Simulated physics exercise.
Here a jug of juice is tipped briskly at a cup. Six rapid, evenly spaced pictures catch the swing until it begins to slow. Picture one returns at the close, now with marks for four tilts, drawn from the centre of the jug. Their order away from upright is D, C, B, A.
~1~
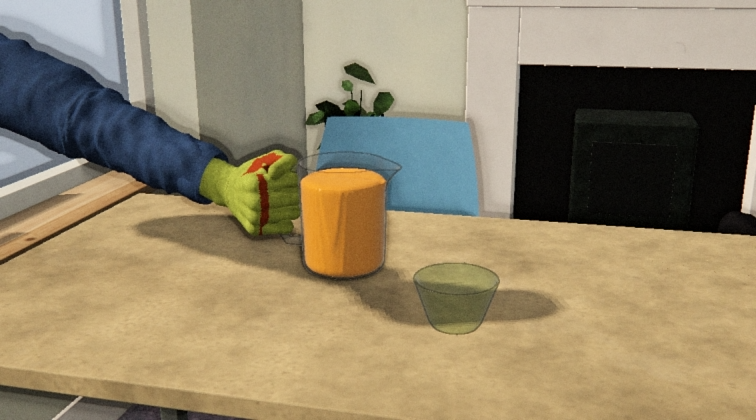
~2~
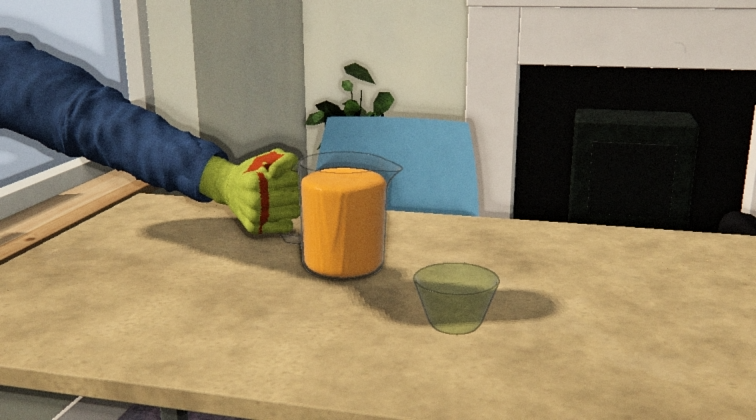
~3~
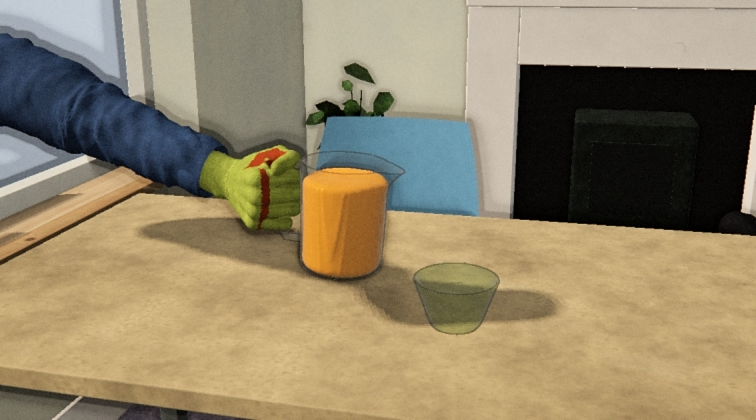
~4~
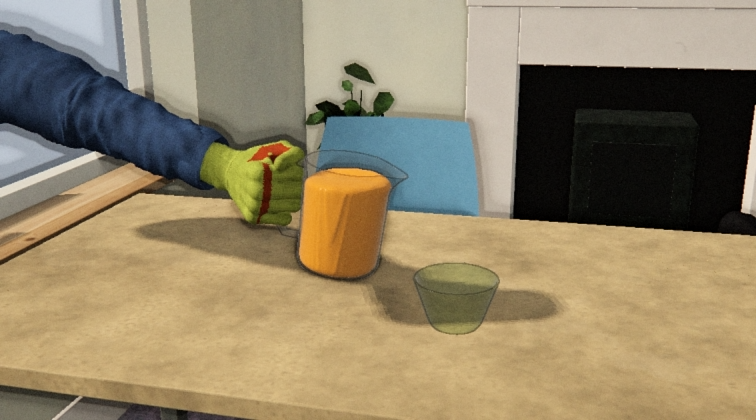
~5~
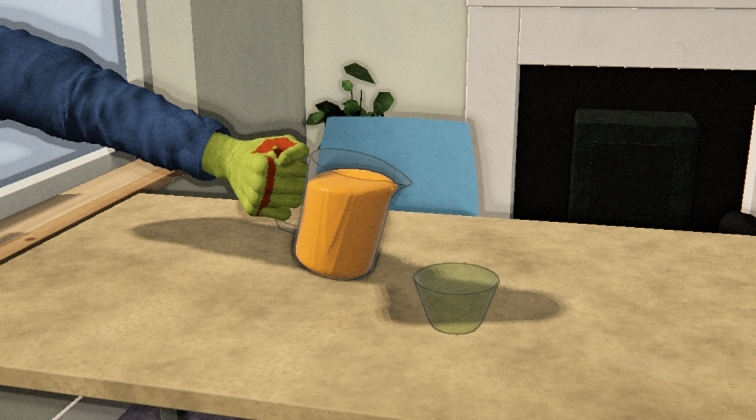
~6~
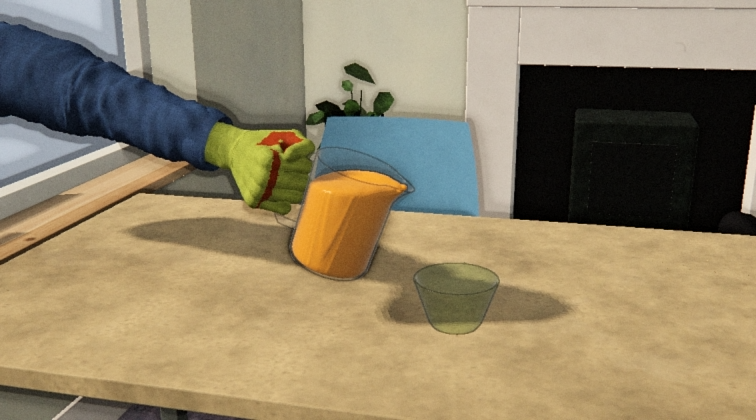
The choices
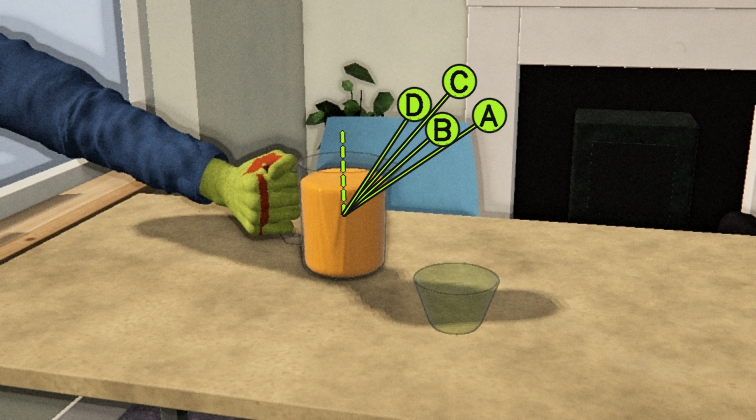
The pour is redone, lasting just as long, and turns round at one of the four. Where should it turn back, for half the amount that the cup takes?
B works best here.
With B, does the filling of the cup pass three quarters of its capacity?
No.
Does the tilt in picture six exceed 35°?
No, it does not.
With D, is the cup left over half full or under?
Under half.
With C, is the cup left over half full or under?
Under.
On the marked copy, A at (475, 125); B at (428, 139); C at (448, 94); D at (406, 120).
If A is chosen, the cup ends with about 68 % of what it can hold; 3 % of the juice is spilt.
If B is chosen, the cup ends with about 51 % of what it can hold.
If C is chosen, the cup ends with about 35 % of what it can hold.
If D is chosen, the cup ends with about 20 % of what it can hold.
